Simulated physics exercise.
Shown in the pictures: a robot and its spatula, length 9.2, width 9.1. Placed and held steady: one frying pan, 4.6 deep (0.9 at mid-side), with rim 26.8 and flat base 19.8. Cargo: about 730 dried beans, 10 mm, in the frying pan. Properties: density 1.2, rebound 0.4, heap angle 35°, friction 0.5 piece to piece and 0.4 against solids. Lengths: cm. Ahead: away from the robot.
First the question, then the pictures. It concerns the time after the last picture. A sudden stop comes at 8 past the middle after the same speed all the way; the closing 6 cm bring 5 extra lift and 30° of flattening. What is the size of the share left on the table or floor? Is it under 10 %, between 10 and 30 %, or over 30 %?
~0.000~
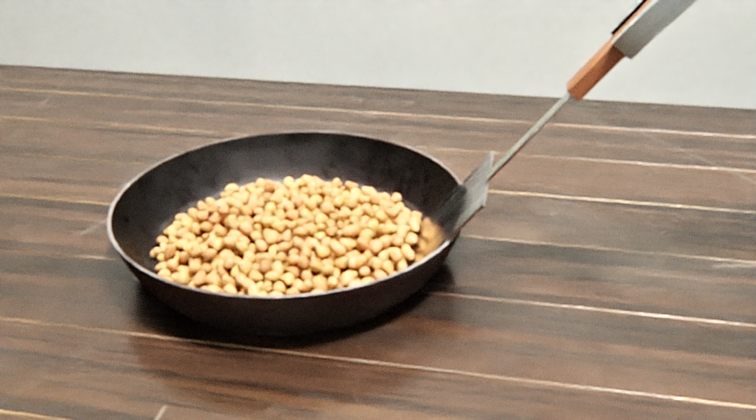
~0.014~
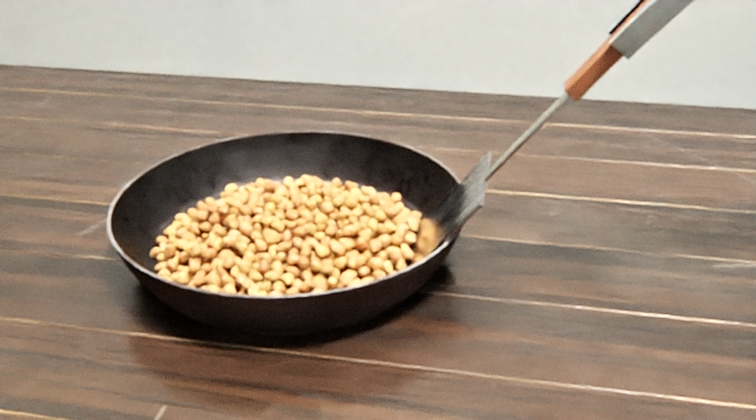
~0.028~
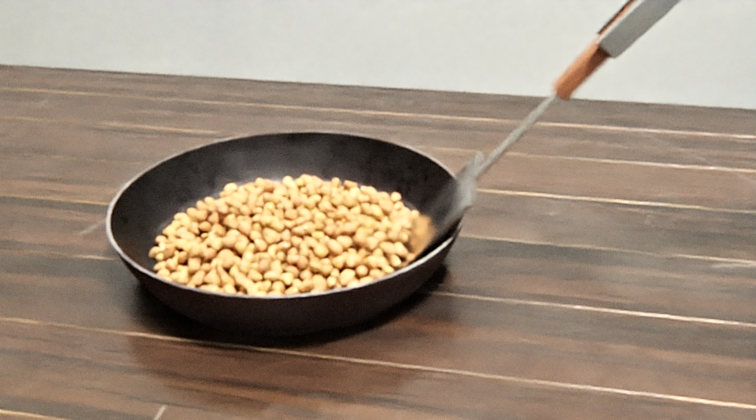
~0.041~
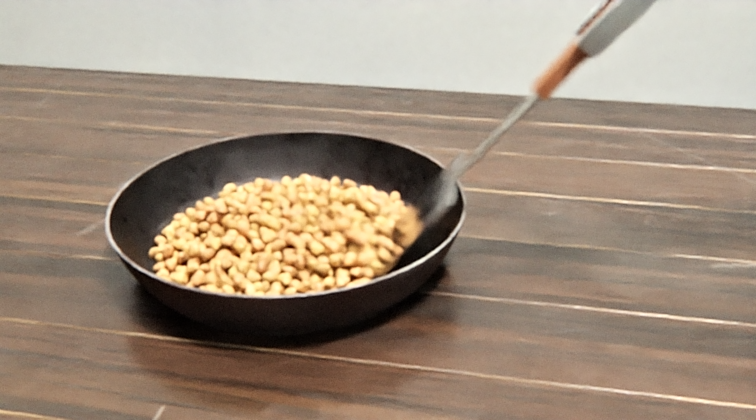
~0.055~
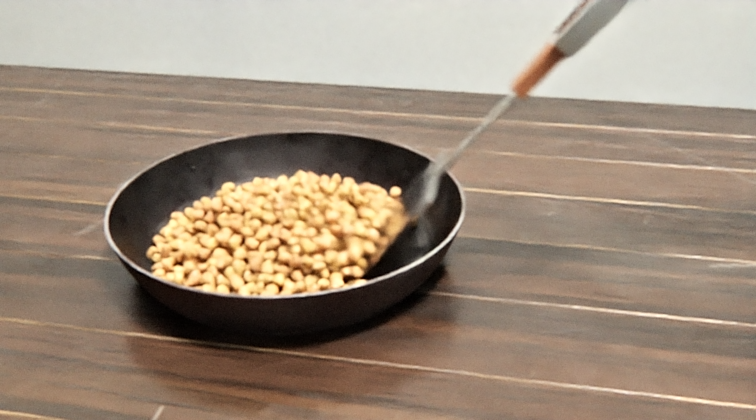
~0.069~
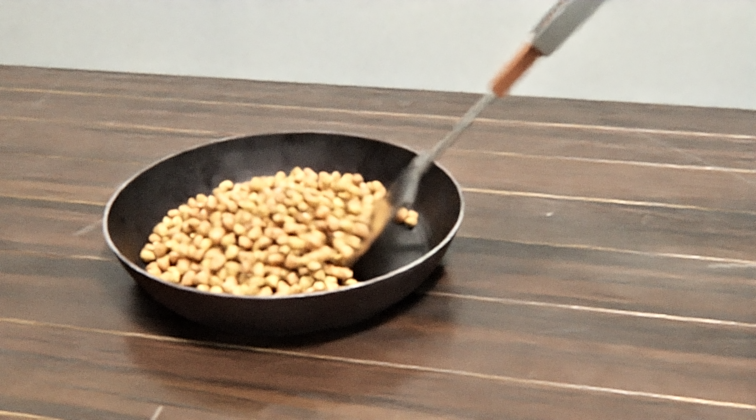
It is between 10 and 30 %.
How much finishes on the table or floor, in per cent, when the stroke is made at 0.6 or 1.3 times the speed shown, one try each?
5 and 20 %.
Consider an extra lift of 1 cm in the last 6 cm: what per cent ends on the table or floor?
Some 5 in a hundred.
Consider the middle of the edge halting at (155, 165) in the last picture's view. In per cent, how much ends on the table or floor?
Close to 25 per cent finishes on the table or floor.
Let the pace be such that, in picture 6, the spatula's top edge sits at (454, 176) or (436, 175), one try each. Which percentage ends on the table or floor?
Respectively, some 0 and 10 per cent.
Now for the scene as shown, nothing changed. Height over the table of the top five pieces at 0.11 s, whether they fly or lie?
Around 5 cm above the table.
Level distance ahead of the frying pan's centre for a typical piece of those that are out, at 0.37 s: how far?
About 24 cm.
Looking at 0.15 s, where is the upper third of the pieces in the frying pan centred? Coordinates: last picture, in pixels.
It is centred at about (225, 205).
By 0.11 s, sloping 52°, highest piece 6 above the table; 727 in the frying pan.
By 0.15 s, sloping 43°, highest piece 6 above the table; 727 in the frying pan.
By 0.37 s, sloping 22°, highest piece 9 above the table; 611 in the frying pan, 110 on the table or floor, 6 on the blade or in flight.
By 1.42 s, sloping 22°, highest piece 5 above the table; 611 in the frying pan, 116 on the table or floor.
Final count, 611 in the frying pan, 116 on the table or floor. That is 16 % on the table or floor.
